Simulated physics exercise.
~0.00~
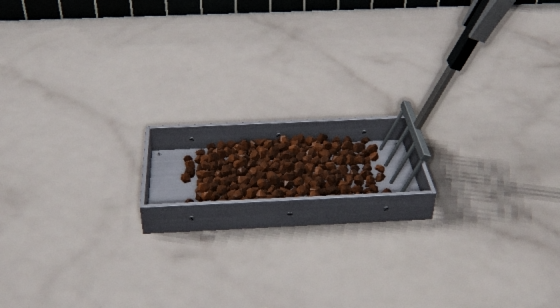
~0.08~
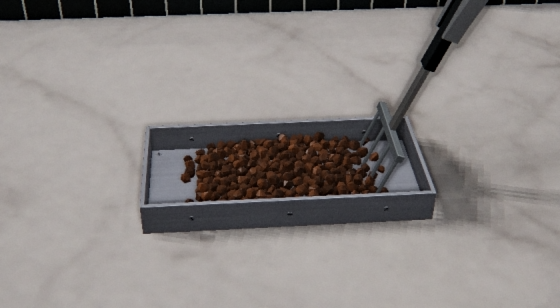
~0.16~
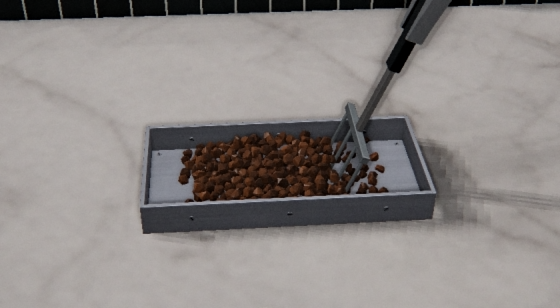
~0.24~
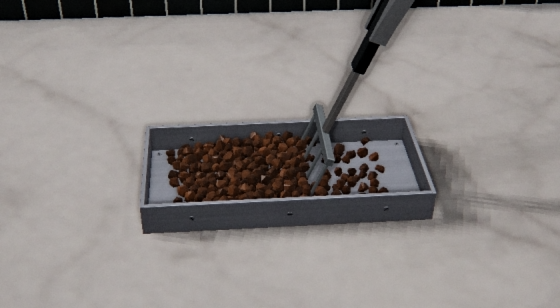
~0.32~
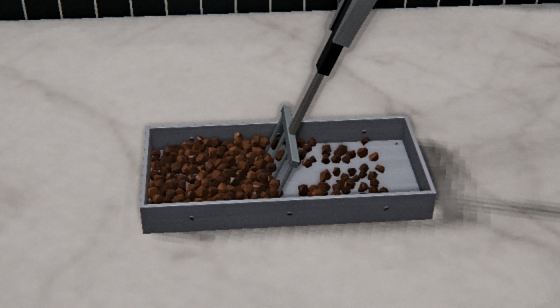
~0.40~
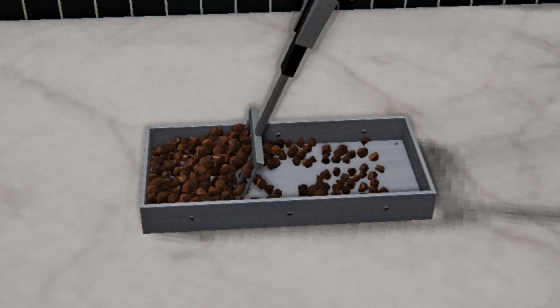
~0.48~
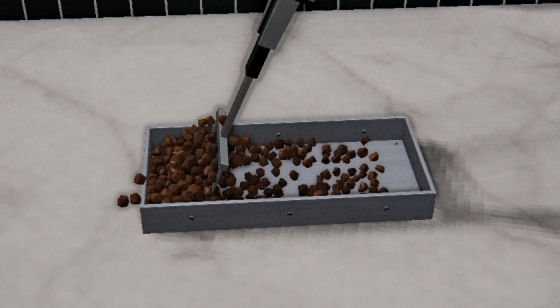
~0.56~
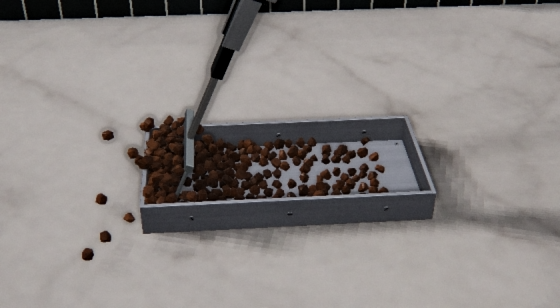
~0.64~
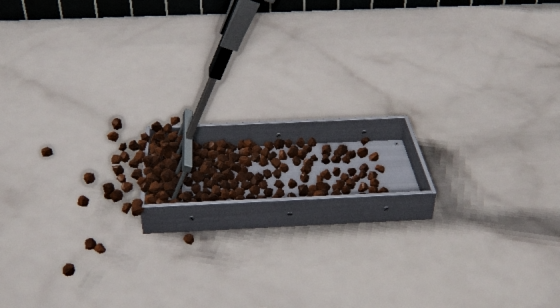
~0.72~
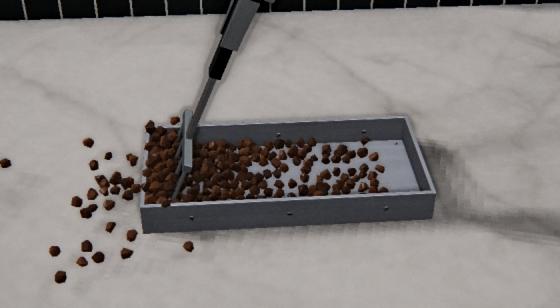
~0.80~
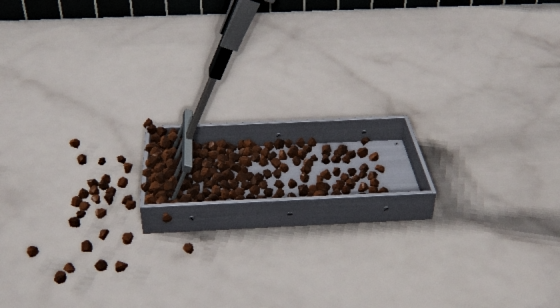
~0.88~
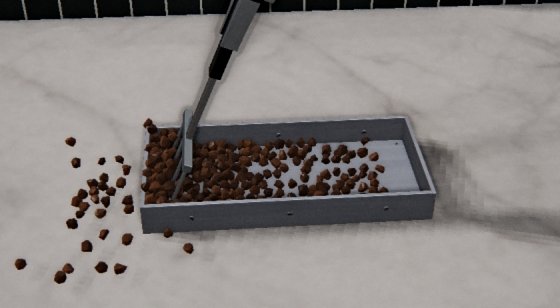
A rake on a robot arm swept leftward through a grey tray of brown pellets on a marble table, piling them against the left end until some spilled over and scattered on the table, while most stayed in the tray and the rake stopped.
